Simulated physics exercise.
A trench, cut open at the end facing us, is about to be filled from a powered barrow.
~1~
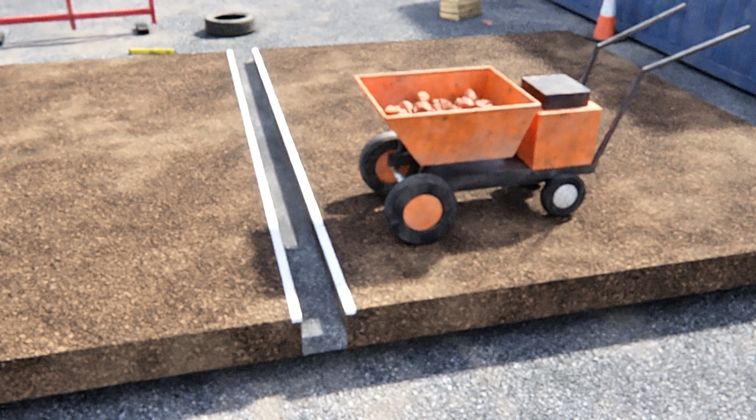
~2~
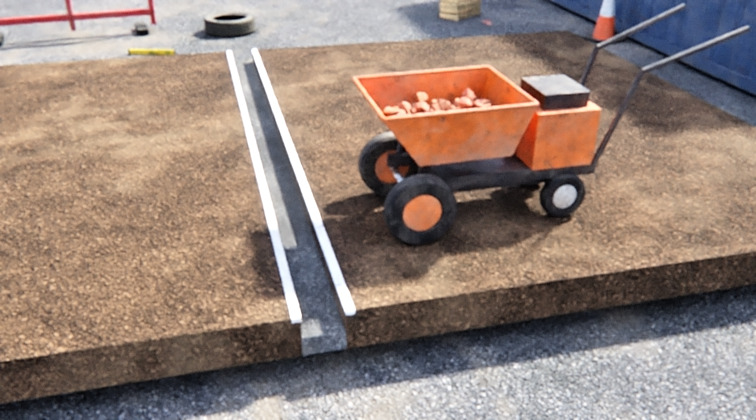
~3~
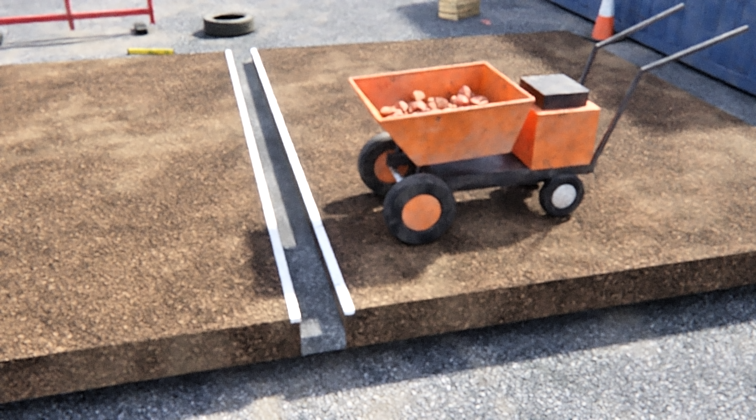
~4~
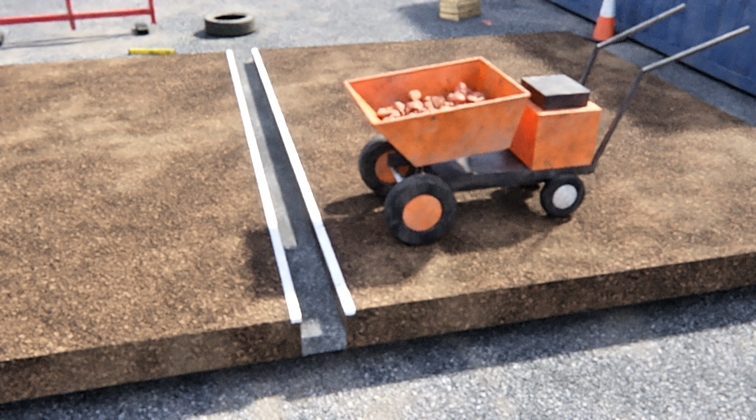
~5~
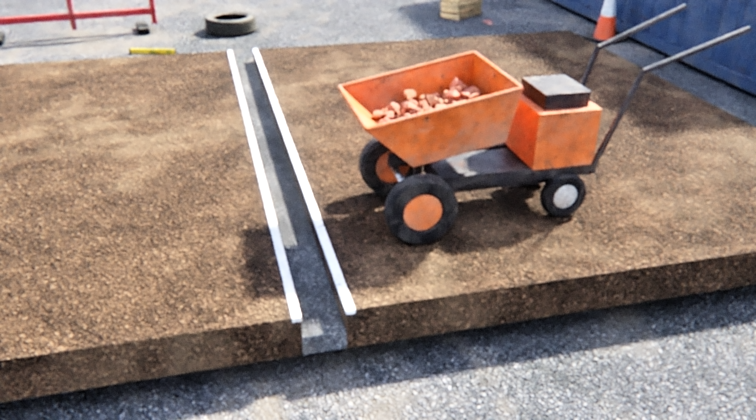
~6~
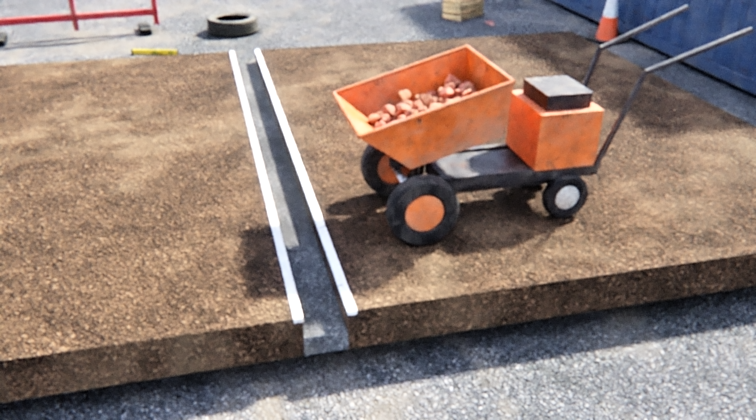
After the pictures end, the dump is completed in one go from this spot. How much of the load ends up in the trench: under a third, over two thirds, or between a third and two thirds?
Partly in, a third to two thirds.
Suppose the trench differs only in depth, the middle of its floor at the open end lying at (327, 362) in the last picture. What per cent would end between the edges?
That would give roughly 80 percent.
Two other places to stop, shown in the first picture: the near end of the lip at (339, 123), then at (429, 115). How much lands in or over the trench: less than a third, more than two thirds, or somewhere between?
First less than a third, then the middle third.
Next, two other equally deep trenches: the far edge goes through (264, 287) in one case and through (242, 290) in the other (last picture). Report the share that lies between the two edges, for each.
In turn 80 and 90 in a hundred.
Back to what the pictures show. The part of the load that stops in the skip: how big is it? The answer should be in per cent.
20 %, about.
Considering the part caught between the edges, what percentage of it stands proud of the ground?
Roughly 25 percent.
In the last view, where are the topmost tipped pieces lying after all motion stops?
Roughly at (265, 221).
Shortly afterwards, skip tipped steeply; the whole lot in the skip.
Next, skip tipped right over; the bulk in the skip; a little in or heaped over the trench; a little beyond it.
Some moments later, skip tipped right over; near a quarter in the skip; near half in or heaped over the trench; near a quarter beyond it.
In the end, skip tipped right over; near a quarter in the skip; near half in or heaped over the trench; near a quarter beyond it.
